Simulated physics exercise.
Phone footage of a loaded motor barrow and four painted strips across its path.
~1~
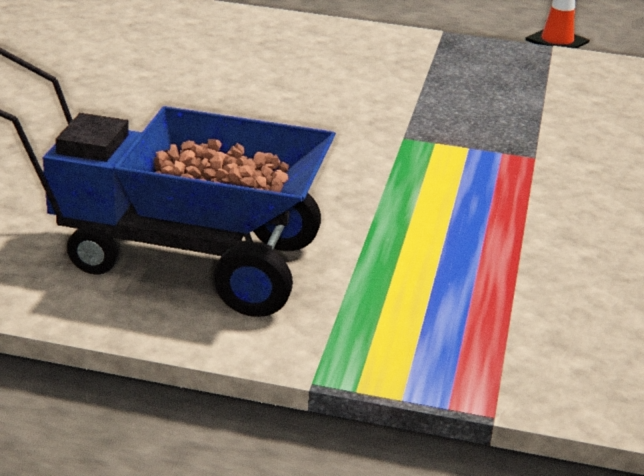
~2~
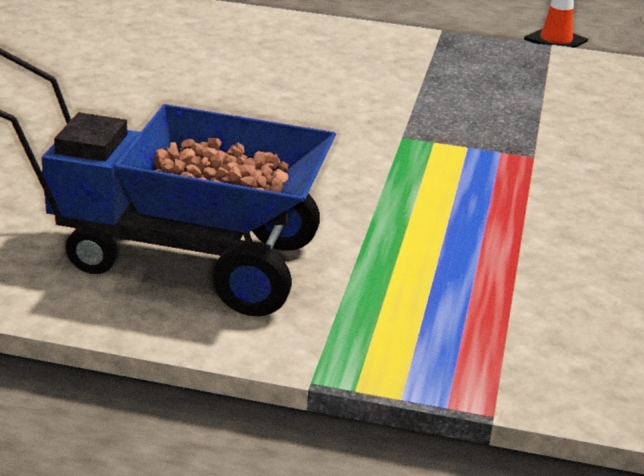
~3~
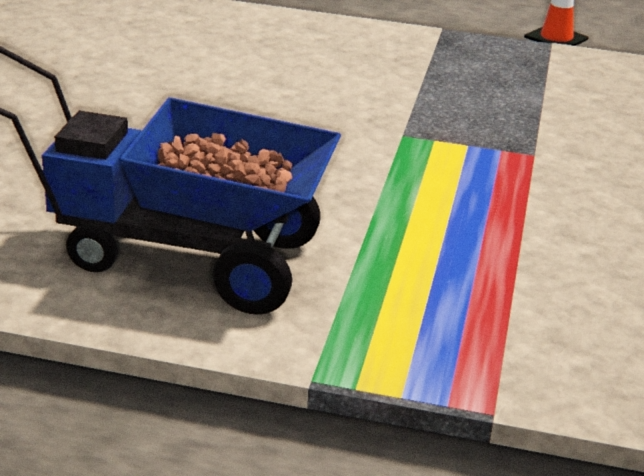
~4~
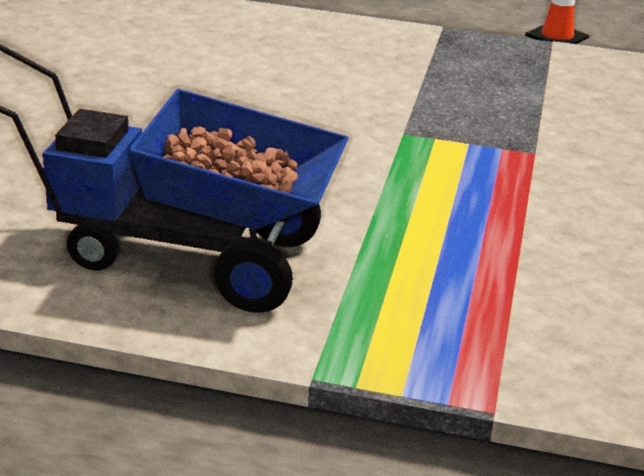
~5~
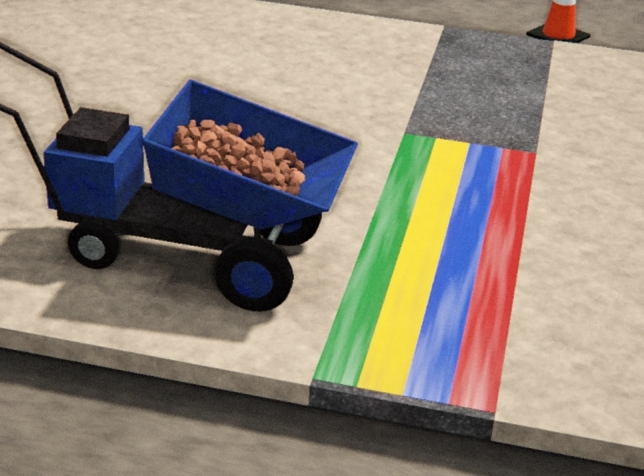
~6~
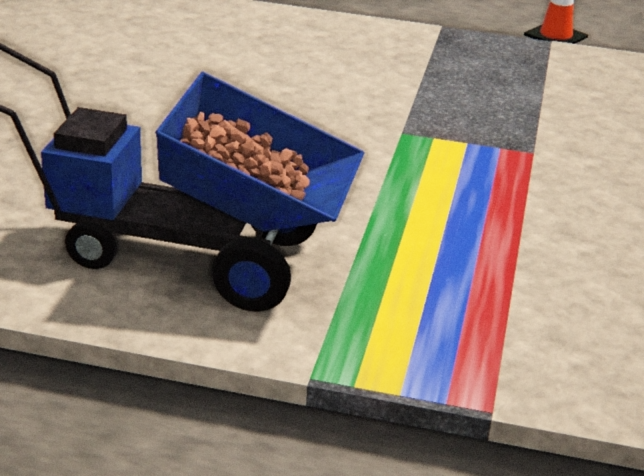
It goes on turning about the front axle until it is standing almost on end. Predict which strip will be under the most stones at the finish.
I would say the yellow one.
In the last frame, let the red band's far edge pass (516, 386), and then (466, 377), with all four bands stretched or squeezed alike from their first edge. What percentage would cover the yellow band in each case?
Shares in order: Close to 50 %; close to 30 %.
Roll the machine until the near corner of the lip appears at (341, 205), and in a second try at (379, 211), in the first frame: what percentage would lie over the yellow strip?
First spot: About 10 percent; second spot: About 0 percent.
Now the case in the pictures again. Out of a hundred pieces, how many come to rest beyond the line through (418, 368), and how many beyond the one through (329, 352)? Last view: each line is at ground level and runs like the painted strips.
Around 20 per cent for the first, and 80 per cent for the second.
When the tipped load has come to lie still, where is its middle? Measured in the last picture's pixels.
Around (414, 294).
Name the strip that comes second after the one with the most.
The answer is the blue strip.
Shortly afterwards, skip tipped steeply; the whole lot in the skip.
Next, skip tipped right over; near two thirds in the skip; only a few over the green strip; near a quarter over the yellow strip; only a few over the blue strip.
Some moments later, skip tipped right over; near a quarter in the skip; a little over the green strip; near half over the yellow strip; near a quarter over the blue strip; only a few over the red strip; only a few off the paint.
In the end, skip tipped right over; near a quarter in the skip; a little over the green strip; near half over the yellow strip; near a quarter over the blue strip; only a few over the red strip; only a few off the paint.
